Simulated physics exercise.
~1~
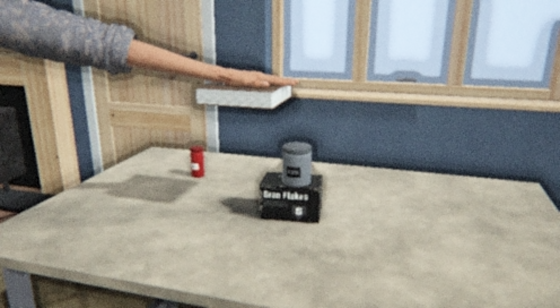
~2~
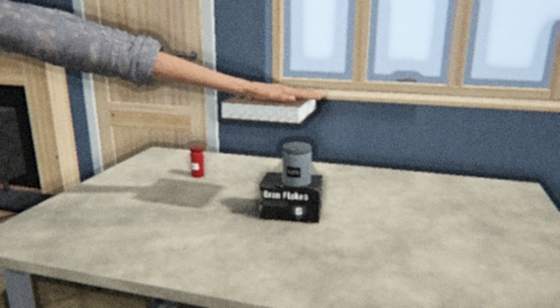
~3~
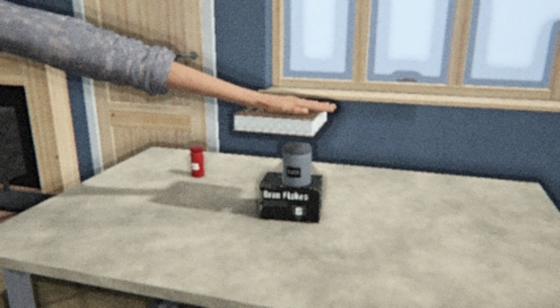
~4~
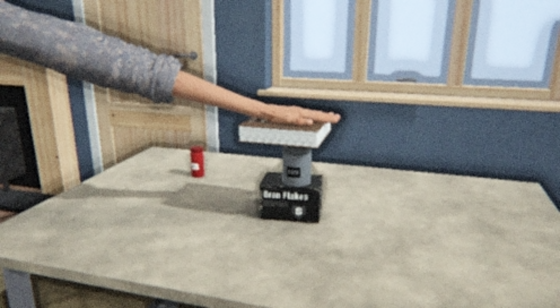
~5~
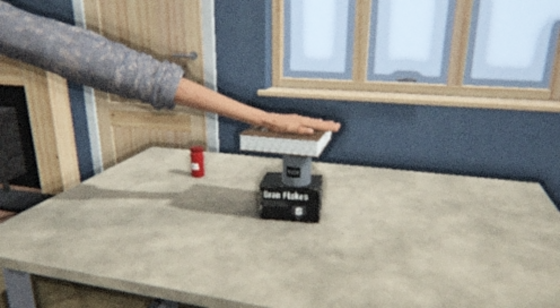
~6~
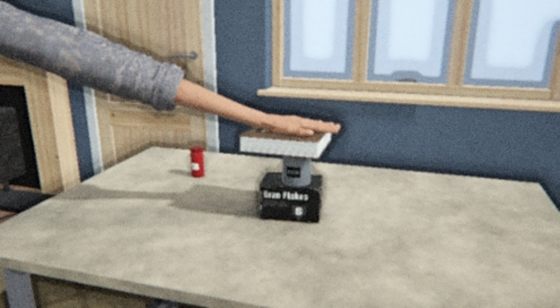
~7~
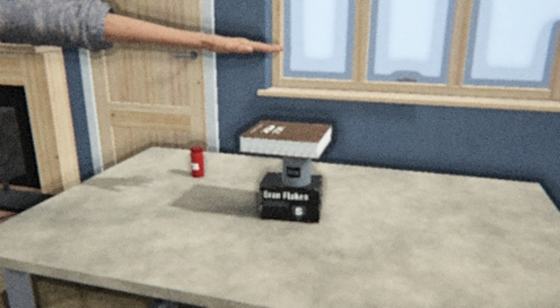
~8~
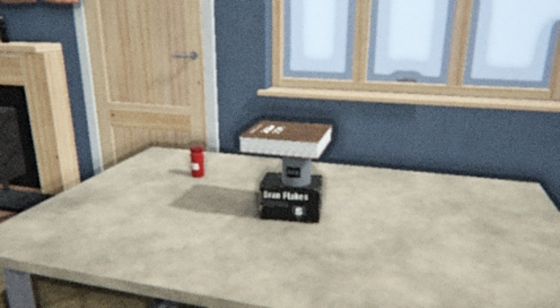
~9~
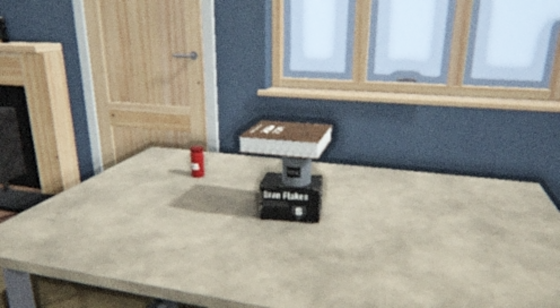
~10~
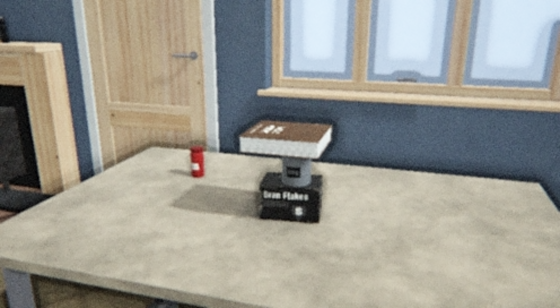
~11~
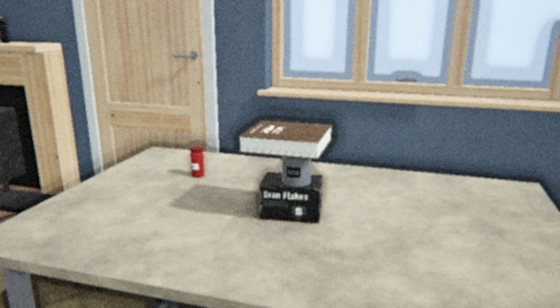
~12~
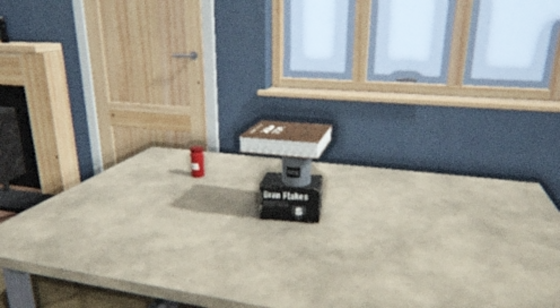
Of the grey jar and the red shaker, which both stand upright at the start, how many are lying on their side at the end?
None of them are lying on their side, as the grey jar still stands upright under the book and the red shaker still stands upright on the table.
